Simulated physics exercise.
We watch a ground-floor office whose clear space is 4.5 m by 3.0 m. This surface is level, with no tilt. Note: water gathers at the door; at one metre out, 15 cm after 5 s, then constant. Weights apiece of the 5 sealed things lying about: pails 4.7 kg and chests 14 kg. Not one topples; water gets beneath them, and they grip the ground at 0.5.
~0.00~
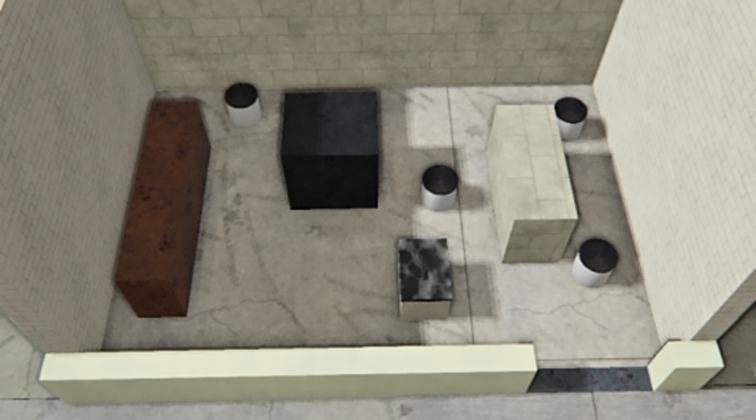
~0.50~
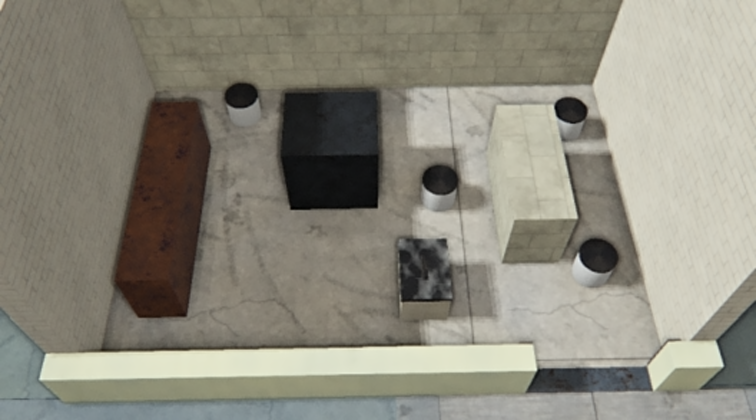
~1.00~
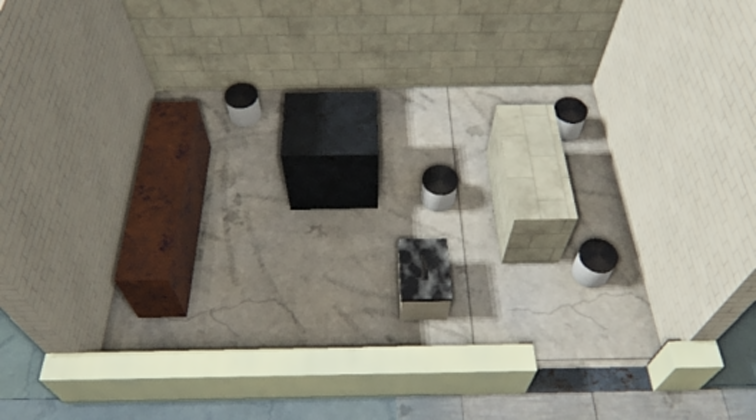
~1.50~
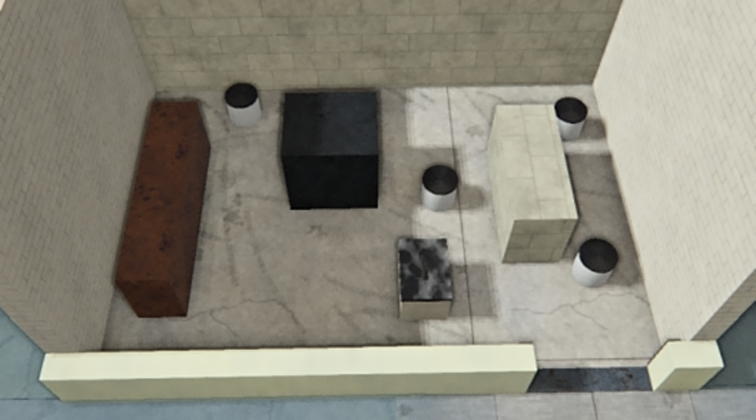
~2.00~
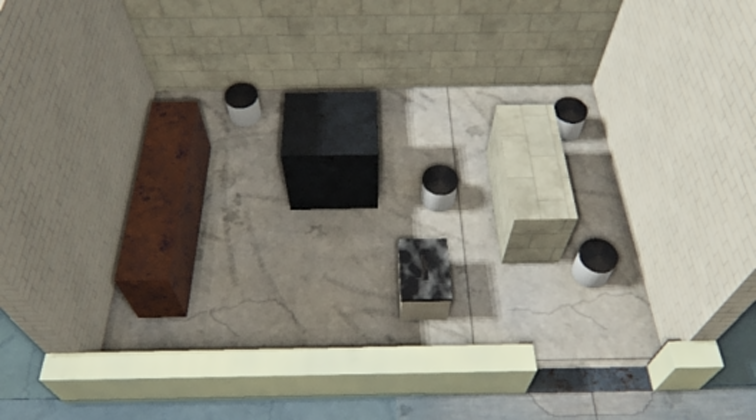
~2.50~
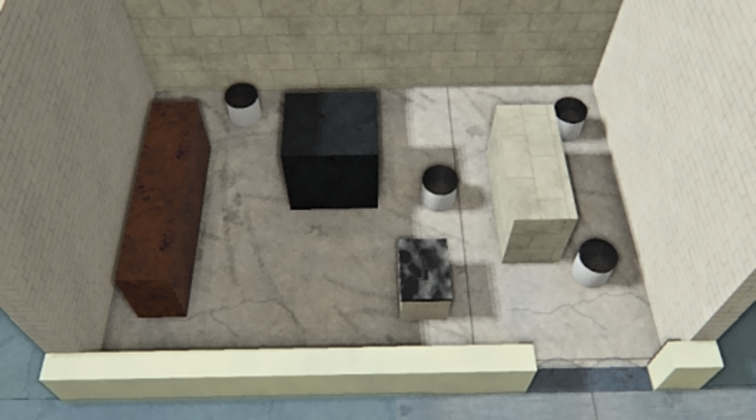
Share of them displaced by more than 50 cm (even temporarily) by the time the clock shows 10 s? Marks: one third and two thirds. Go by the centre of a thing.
It's going to be a fair part, a third to two thirds.
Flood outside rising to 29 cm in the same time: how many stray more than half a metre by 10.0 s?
5.
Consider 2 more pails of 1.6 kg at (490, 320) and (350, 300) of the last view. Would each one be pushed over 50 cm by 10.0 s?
In turn: Over, under.
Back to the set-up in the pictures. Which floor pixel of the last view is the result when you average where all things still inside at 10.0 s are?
The average lands around (399, 163).
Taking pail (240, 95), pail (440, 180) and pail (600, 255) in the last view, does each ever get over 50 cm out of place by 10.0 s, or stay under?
First not as far, then not as far, then farther.
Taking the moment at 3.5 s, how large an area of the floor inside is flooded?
1.0 m2.
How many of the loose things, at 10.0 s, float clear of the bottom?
The number is 2.
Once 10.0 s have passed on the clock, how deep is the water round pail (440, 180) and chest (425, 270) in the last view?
Some 6 cm at the first, some 3 cm at the second.
After 3.5 s 0 of 5 are over 50 cm from their spots; 0 afloat.
After 4.5 s 0 of 5 are over 50 cm from their spots; 0 afloat.
After 7.0 s 1 of 5 are over 50 cm from their spots; 2 afloat.
After 10.0 s 2 of 5 are over 50 cm from their spots, and 2 have been at some point; 2 afloat.
